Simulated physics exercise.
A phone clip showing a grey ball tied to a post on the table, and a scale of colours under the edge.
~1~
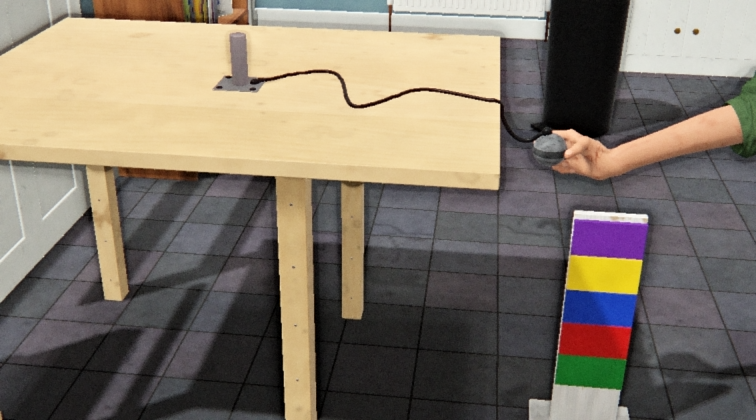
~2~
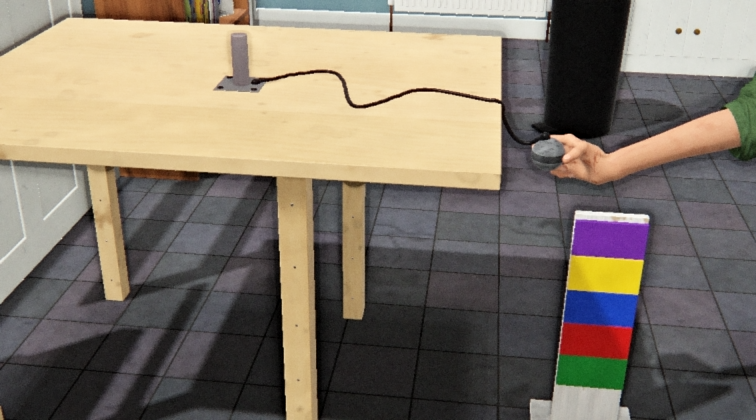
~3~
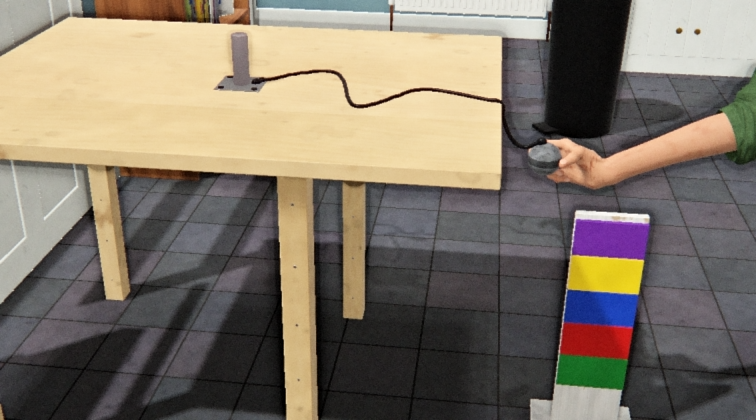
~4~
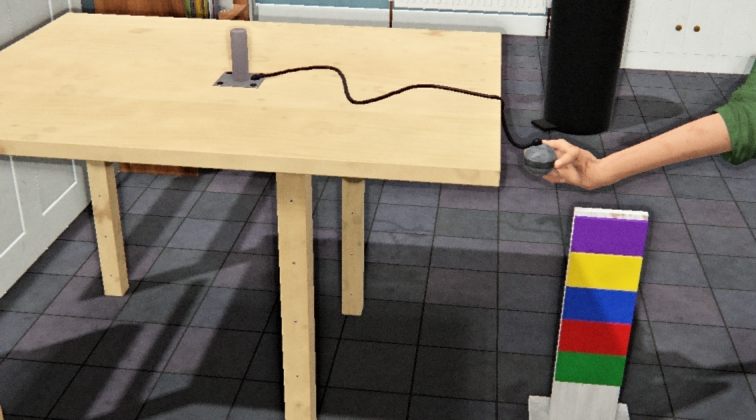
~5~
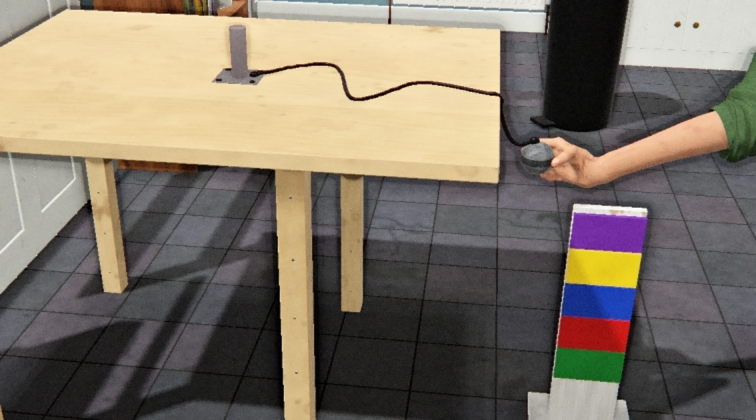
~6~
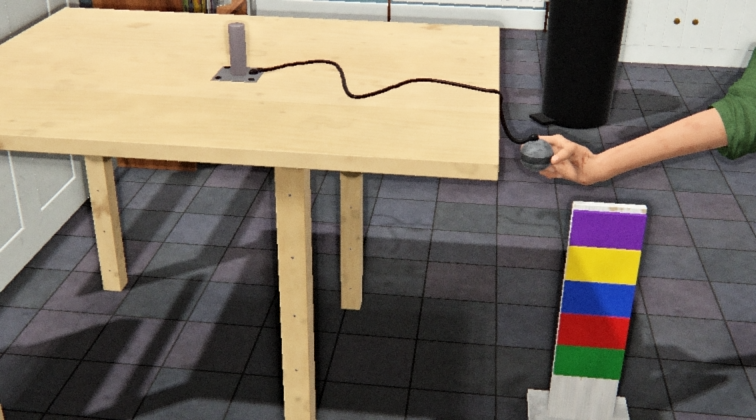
A hand reaches in from the right, holding a grey ball just beyond the edge of a pale wooden table, seen from slightly above in a room with dark floor tiles. A dark cord runs from the ball to a short post on the tabletop, and a scale of purple, yellow, blue, red and green bands stands below. The hand shifts the ball slightly left as the view drifts a little.
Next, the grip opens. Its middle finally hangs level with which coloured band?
With the blue band.
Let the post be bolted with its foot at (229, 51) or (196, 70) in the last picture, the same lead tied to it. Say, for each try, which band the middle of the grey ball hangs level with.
First try: Yellow; second try: Yellow.
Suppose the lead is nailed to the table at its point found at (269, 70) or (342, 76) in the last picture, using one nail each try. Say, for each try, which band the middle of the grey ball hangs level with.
In order: Blue; yellow.
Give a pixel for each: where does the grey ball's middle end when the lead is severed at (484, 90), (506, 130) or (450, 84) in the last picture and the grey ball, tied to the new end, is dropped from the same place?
The pixels are (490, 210), (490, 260) and (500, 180), in the order of the tries.
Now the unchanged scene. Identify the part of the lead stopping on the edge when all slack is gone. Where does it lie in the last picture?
Answer: The point at (391, 88).
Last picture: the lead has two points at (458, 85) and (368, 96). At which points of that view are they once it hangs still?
They finish close to (494, 169) and close to (469, 88).
Soon after, ball near (511, 285); level with blue.
After that, ball near (462, 270); level with blue.
And then, ball near (495, 285); level with blue.
In the end, ball near (486, 283); level with blue. Its centre hangs level with the blue band.
